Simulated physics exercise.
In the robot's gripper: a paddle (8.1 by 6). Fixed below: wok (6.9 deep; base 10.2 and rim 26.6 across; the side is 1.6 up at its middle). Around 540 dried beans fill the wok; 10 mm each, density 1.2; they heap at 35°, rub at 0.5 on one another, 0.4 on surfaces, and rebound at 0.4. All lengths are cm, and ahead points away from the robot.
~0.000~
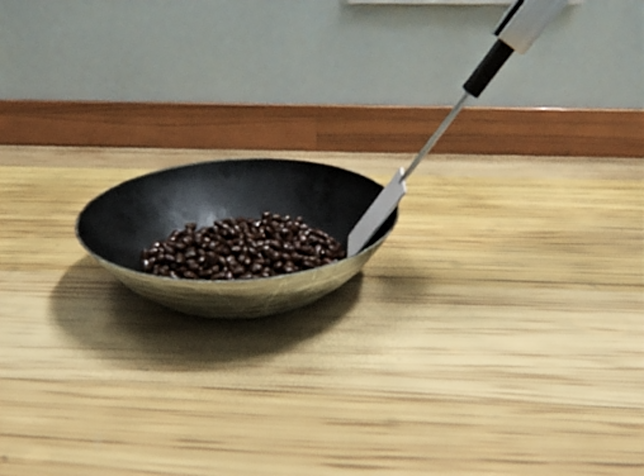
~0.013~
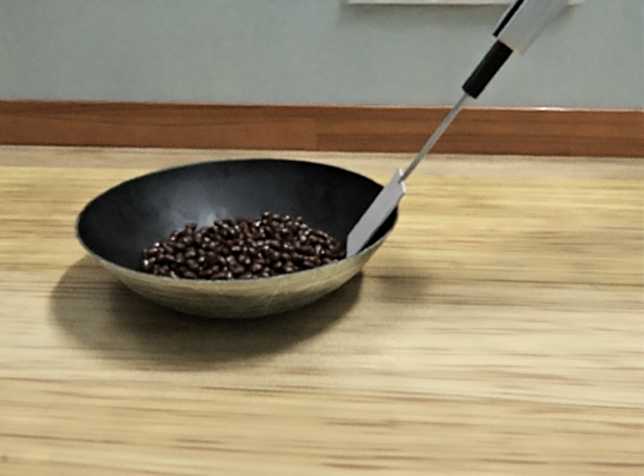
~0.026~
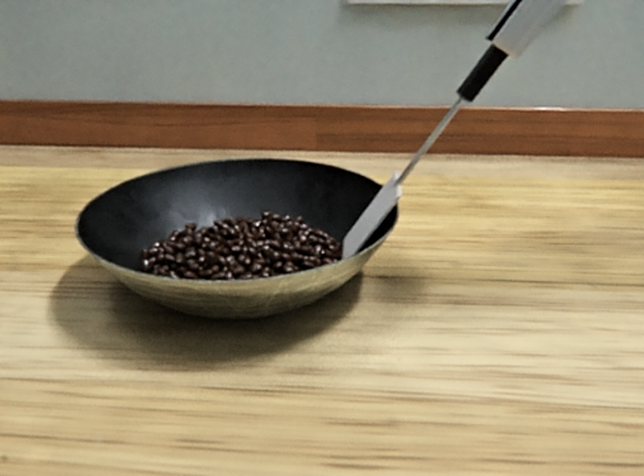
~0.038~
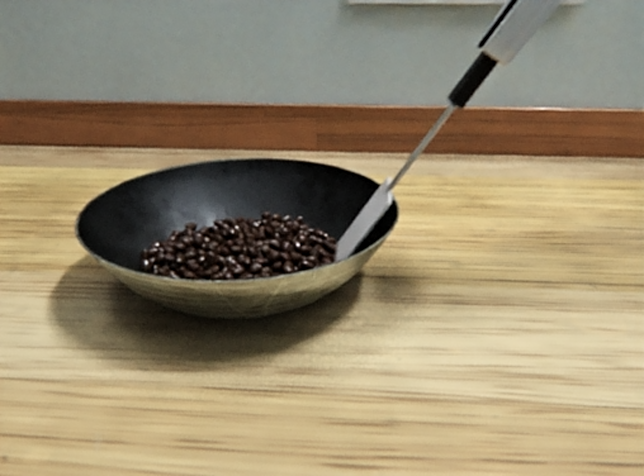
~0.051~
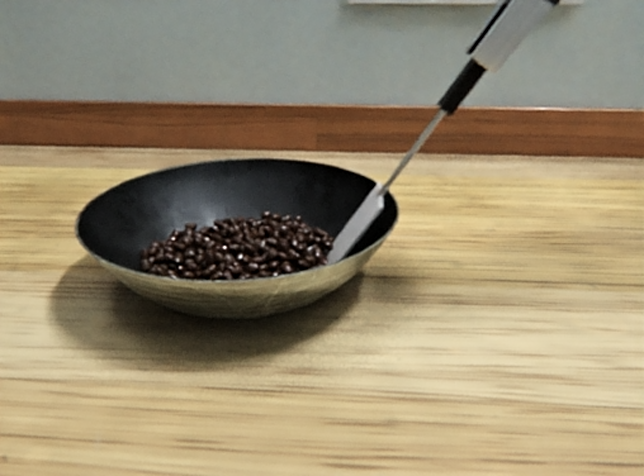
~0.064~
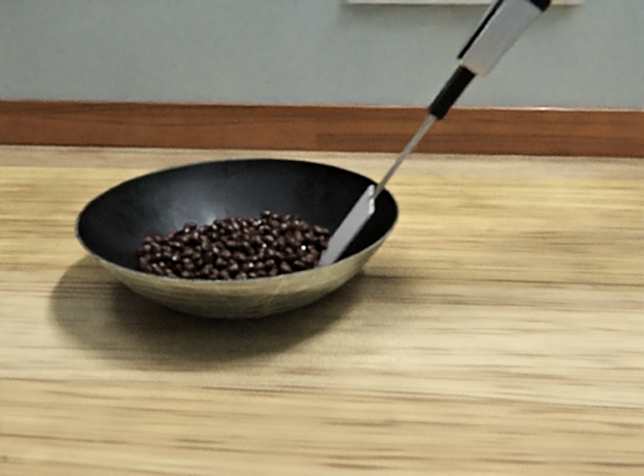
The clip opens on a dark, wide pan holding a heap of shiny dark beans on a light wooden surface, with a flat metal paddle slanting in over its right rim. The paddle shifts slightly left and down along the inside until its blade meets the heap's right edge, while the pan stays still.
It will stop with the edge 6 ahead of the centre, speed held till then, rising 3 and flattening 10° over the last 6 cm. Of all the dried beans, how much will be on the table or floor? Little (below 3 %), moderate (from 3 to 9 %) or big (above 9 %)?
On the table or floor the share is little, below 3 %.
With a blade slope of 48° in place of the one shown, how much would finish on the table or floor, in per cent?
In that case some 0 per cent.
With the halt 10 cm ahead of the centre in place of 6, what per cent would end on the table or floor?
It would be near 15 per cent.
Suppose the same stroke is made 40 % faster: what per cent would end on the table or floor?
It would be near 0 per cent.
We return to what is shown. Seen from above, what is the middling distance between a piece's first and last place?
Some 4 cm.
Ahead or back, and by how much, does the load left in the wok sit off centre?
About 4.0 cm ahead.
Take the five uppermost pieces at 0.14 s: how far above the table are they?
About 5 cm.
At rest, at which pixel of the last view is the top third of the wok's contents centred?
Near (154, 233).
After 0.14 s, sloping 57°, highest piece 6 above the table; 536 in the wok.
After 0.22 s, sloping 53°, highest piece 6 above the table; 536 in the wok.
After 0.46 s, sloping 47°, highest piece 7 above the table; 536 in the wok.
After 1.51 s, sloping 47°, highest piece 6 above the table; 536 in the wok.
In the end, 536 in the wok. That is 0 % on the table or floor.
